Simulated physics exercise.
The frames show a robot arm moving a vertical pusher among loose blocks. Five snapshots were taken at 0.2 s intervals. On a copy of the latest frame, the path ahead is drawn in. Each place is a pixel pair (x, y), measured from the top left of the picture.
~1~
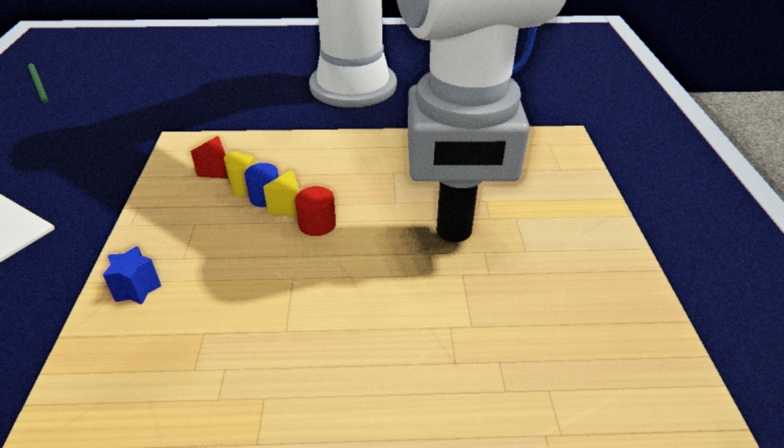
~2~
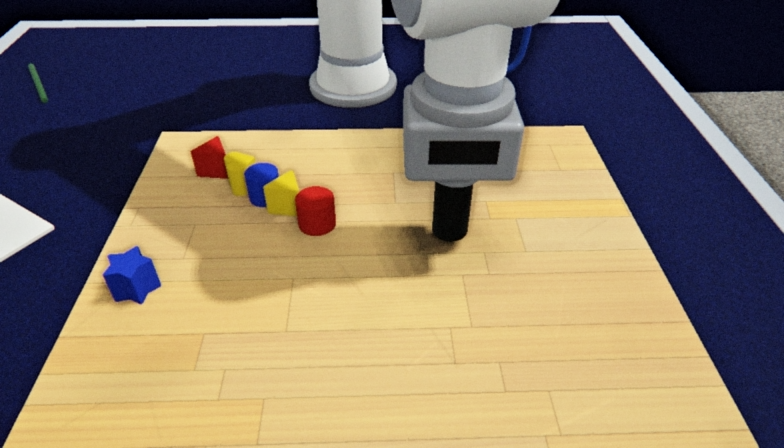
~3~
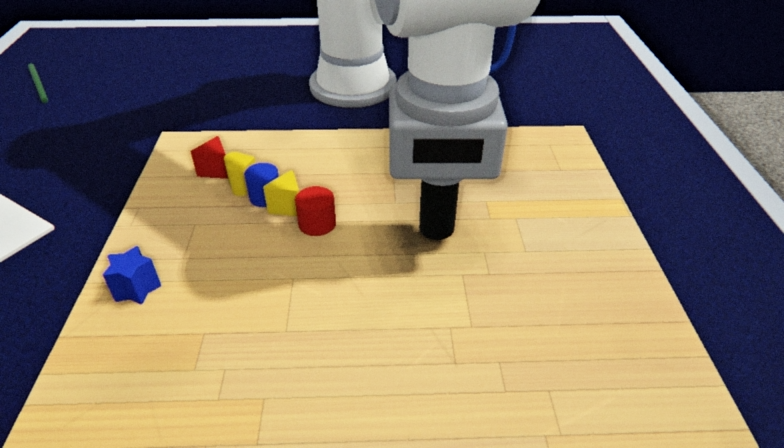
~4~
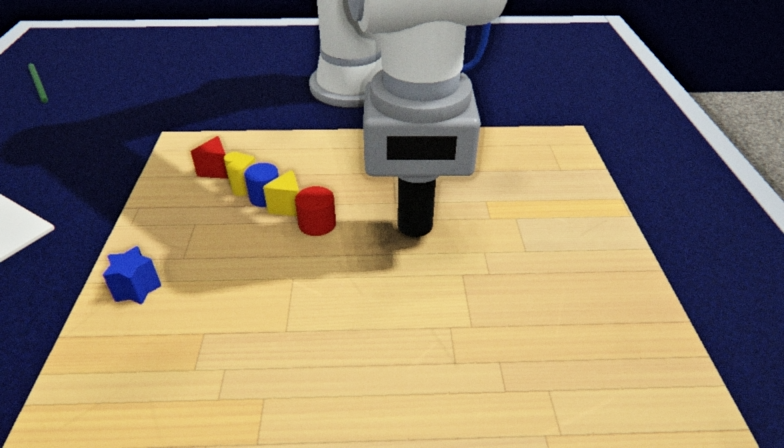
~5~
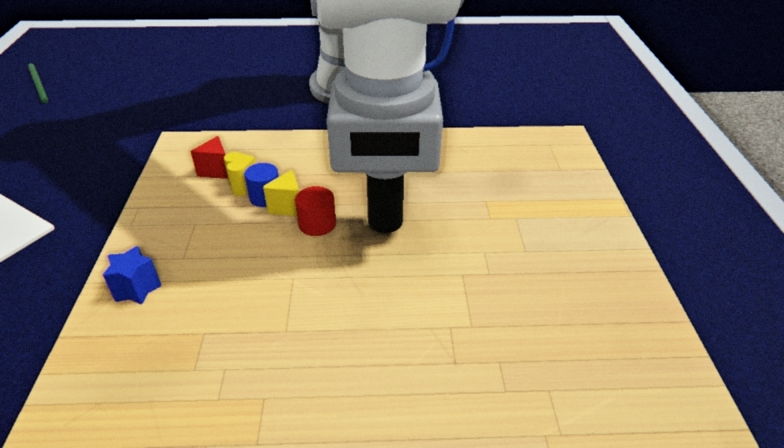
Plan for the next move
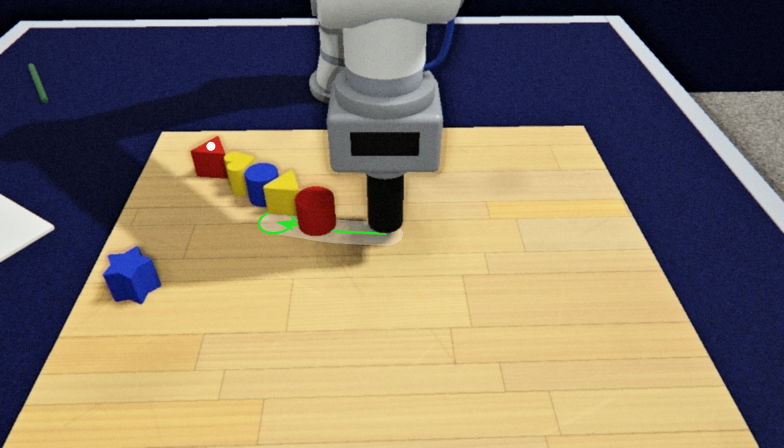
The robot arm slid its black pusher leftward over the wooden board, slowly at first, nearing the red cylinder at the end of a diagonal row of colored blocks, while all the blocks stayed still.
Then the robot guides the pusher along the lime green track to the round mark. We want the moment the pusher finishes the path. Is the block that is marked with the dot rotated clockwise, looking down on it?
No
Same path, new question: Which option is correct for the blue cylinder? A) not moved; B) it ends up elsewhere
B: It ends up elsewhere.
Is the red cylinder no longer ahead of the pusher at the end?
Short answer: No.
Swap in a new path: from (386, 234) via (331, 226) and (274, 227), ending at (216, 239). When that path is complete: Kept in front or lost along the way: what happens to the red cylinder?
It stays on the pusher's front.
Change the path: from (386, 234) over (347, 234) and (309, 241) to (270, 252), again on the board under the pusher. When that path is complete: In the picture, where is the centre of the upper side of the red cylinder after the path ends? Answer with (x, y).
It is at (288, 194).
The drawn path runs from (386, 234) via (348, 232) and (311, 228), ending at (276, 222); the dot is on the red three-sided block.
The first path, step by step. One third of the way, pusher (347, 220); red cylinder (312, 197).
Two thirds of the way, pusher (309, 216); red three-sided block (204, 141), turned 30° anticlockwise; yellow heart block (229, 150), turned 25° clockwise; blue cylinder (242, 163); yellow three-sided block (255, 177), turned 35° clockwise; red cylinder (273, 194).
At the end, pusher (274, 210); red three-sided block (204, 141), turned 35° anticlockwise; yellow heart block (229, 149), turned 25° clockwise; blue cylinder (241, 162); yellow three-sided block (227, 179), turned 90° clockwise; red cylinder (234, 196).
